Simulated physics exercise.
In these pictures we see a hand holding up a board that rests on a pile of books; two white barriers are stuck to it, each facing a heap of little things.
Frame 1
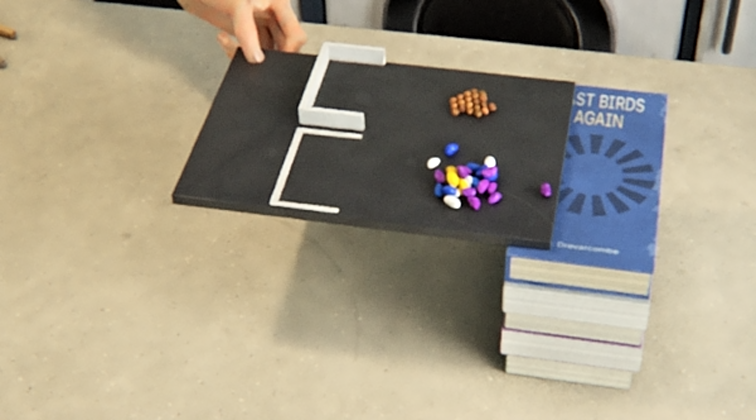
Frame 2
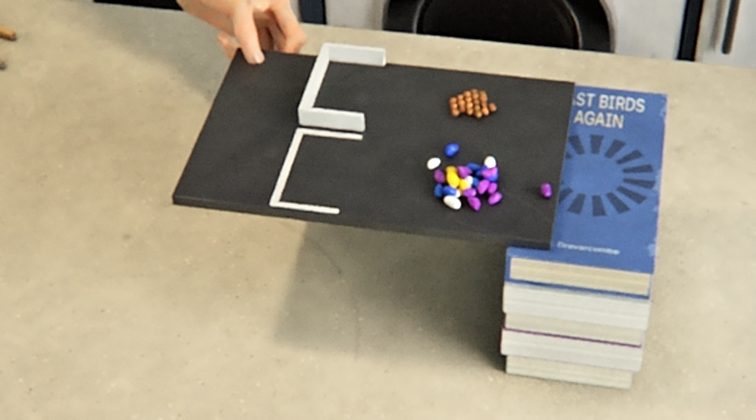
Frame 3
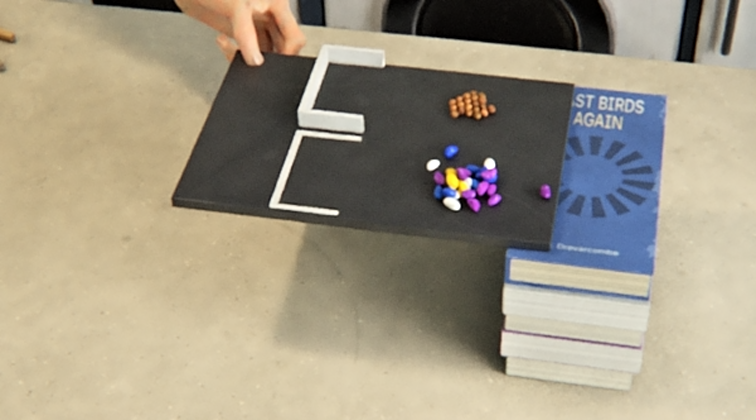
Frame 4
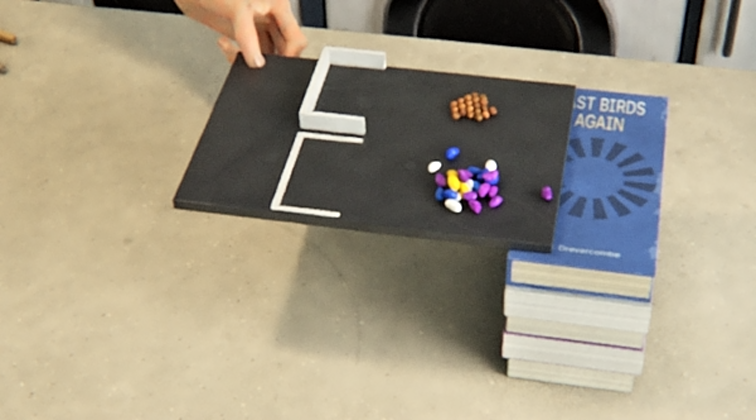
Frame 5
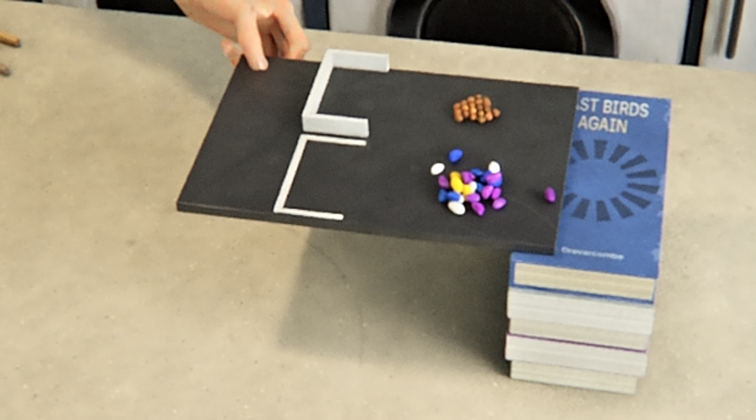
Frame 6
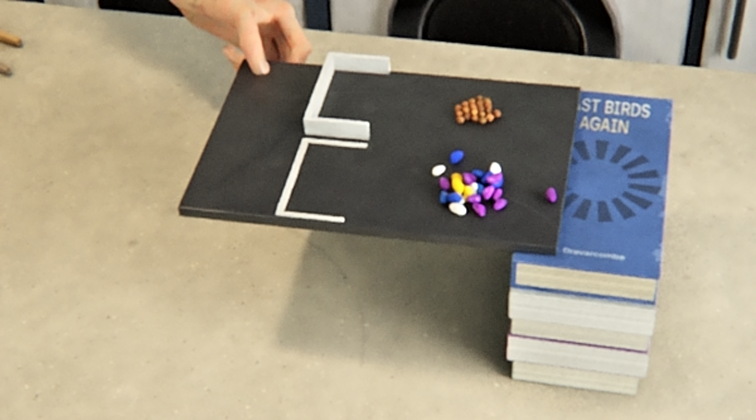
A hand held one end of a black board almost still, barely lowering it, while the other end rested on stacked books and the colourful beans and brown balls stayed put, facing two white barriers.
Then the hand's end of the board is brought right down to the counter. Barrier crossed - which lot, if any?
In the end most likely the near lot clears its barrier; most likely the far lot gets caught at its barrier.
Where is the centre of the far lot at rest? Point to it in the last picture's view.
Roughly (351, 185).
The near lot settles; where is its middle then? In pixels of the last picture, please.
It ends up centred around (165, 300) in the final picture.
Then, 0.51 s past the last view, board sloping at 13°; near lot where it was; far lot on its way down.
Then, 1.05 s past the last view, board sloping at 27°; near lot about a quarter past its bar; far lot has reached its bar.
Then, 1.70 s past the last view, board resting at 31°; near lot all past its bar; far lot has reached its bar.
Finally, board resting at 31°; near lot all past its bar; far lot gathered behind its bar.
